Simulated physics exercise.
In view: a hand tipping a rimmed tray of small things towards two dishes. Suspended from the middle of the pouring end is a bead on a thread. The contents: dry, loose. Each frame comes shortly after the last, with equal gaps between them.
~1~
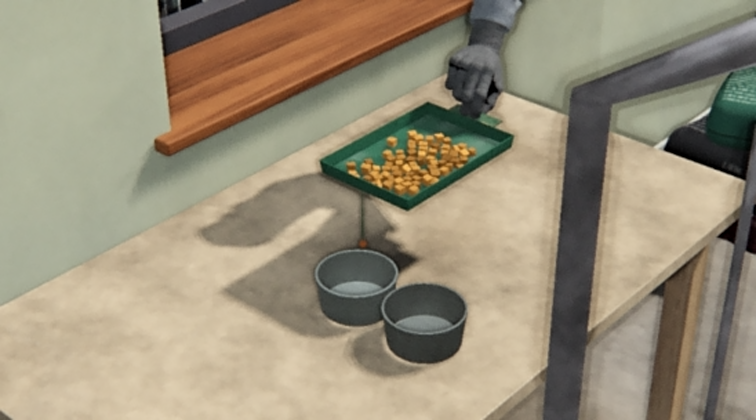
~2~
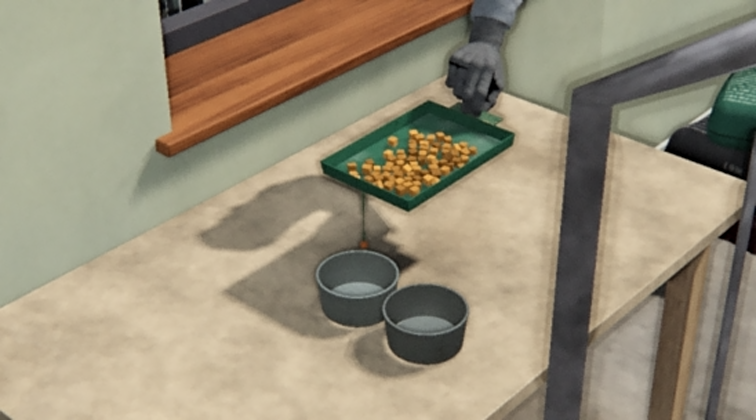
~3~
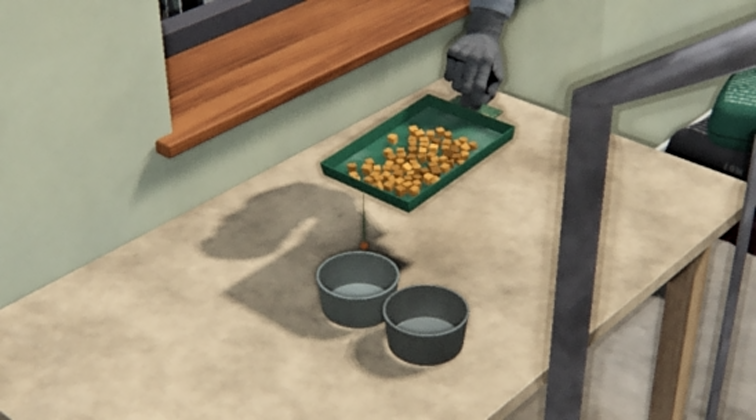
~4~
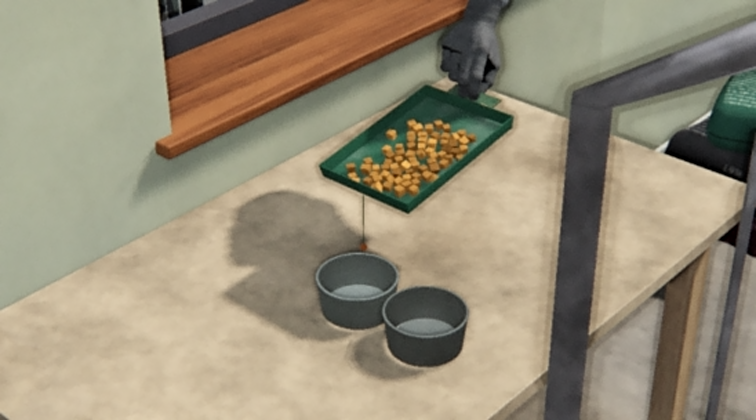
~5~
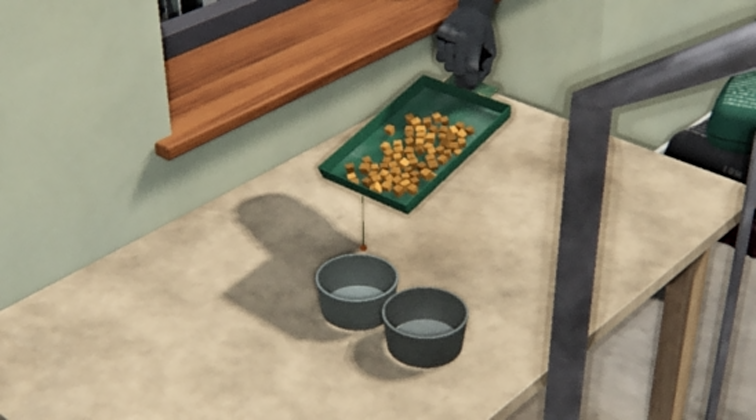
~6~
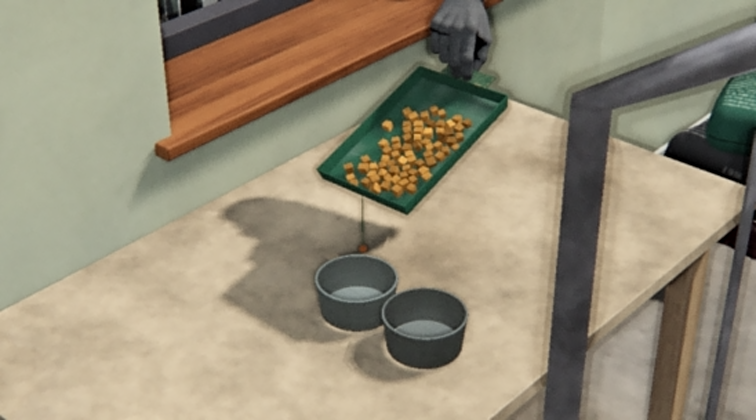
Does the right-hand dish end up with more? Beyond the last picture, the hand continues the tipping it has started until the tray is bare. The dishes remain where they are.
More will pour into the dish on the left side.
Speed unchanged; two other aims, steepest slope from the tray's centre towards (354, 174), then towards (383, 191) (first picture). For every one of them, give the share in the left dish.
About 20 % and about 50 %.
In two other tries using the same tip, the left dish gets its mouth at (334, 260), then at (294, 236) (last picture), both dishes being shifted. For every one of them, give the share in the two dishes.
Around 40 percent the first time, around 40 percent the second.
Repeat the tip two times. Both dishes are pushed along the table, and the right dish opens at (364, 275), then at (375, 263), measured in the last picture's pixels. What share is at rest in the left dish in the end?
About 20% on the first try and 0% on the second.
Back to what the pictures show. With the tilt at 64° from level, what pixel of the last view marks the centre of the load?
I'd put the middle close to (373, 165).
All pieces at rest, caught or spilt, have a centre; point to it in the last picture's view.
At about (323, 313), give or take.
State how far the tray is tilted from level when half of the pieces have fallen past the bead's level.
Near 120 degrees.
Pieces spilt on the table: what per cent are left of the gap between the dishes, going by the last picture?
It amounts to some 100 percent.
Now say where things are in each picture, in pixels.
The first picture shows corners of the pouring end (322, 160) and (408, 198), level; middle of the load (413, 167), croutons; left dish (329, 303); right dish (397, 340); bead on its thread (363, 244).
The second picture shows corners of the pouring end (323, 161) and (408, 199), level; middle of the load (414, 166).
The third picture shows corners of the pouring end (323, 162) and (408, 200), tipped barely, level across its low end; middle of the load (414, 165).
The fourth picture shows corners of the pouring end (321, 165) and (407, 202), tipped a little, level across its low end; middle of the load (413, 162).
The fifth picture shows corners of the pouring end (320, 167) and (405, 203), tipped a little, level across its low end; middle of the load (412, 158).
The sixth picture shows corners of the pouring end (319, 168) and (404, 205), tipped clearly, level across its low end; middle of the load (410, 155); left dish (329, 309); right dish (398, 345).
Just after the last frame, tray tipped steeply; every one on the tray.
A moment on, tray tipped past a quarter turn; every one on the tray.
Further on, tray tipped past a quarter turn; roughly a third in the left dish; roughly two thirds outside both.
When it is over, tray tipped past a quarter turn; not one in the right dish; roughly a third in the left dish; roughly two thirds outside both.
